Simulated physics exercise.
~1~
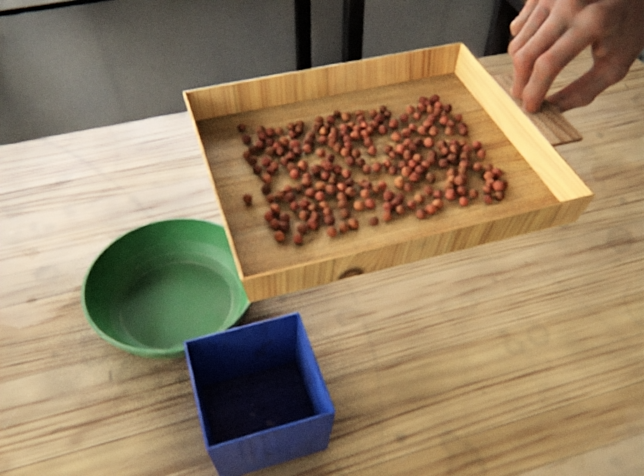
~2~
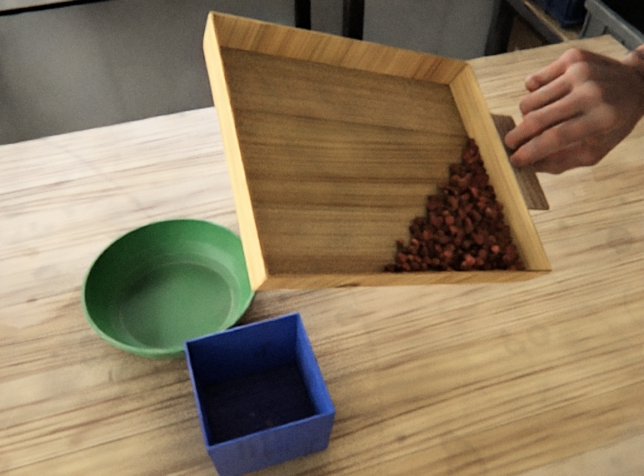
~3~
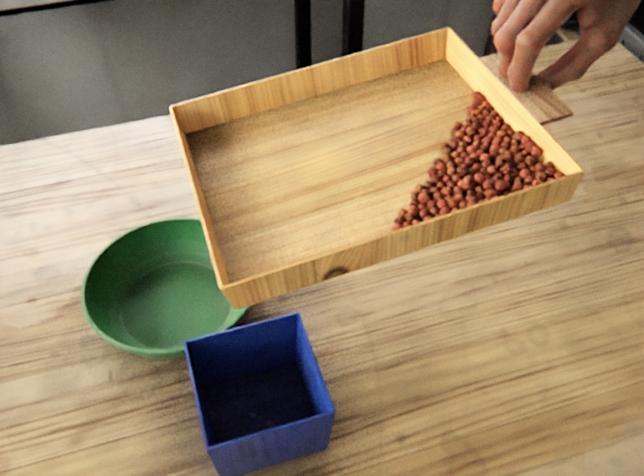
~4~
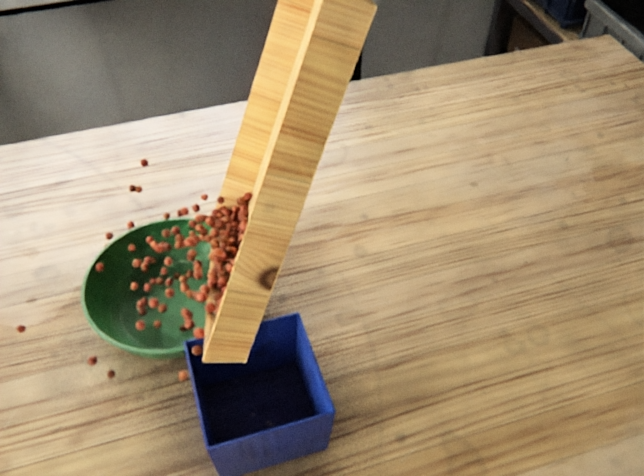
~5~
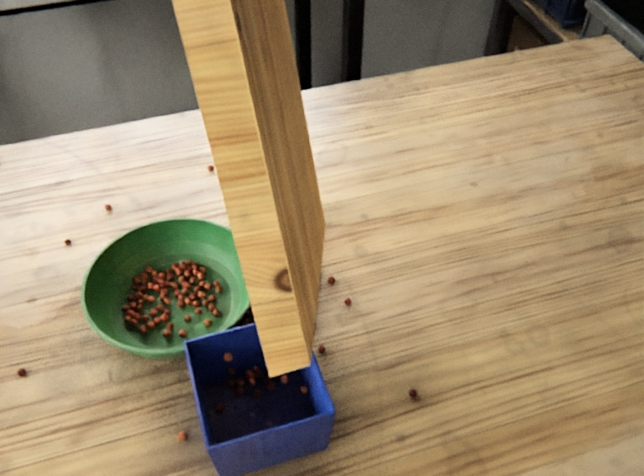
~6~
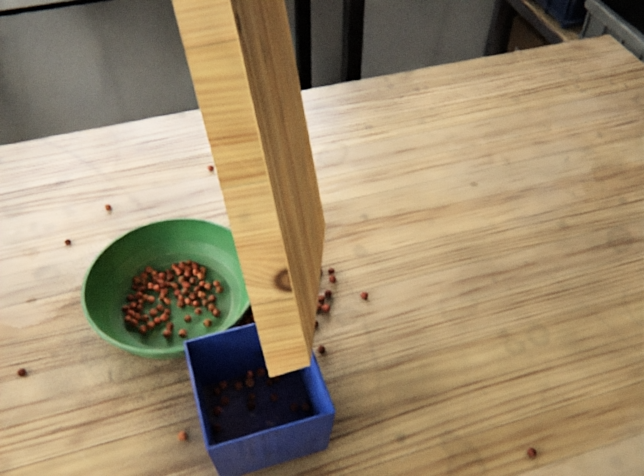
The video shows a hand tilting a wooden tray of reddish-brown pellets, which gather in its right corner, before levelling it and tipping it steeply left. Pellets spill into a green bowl and a blue container and scatter across the table, as the tray stays upturned.
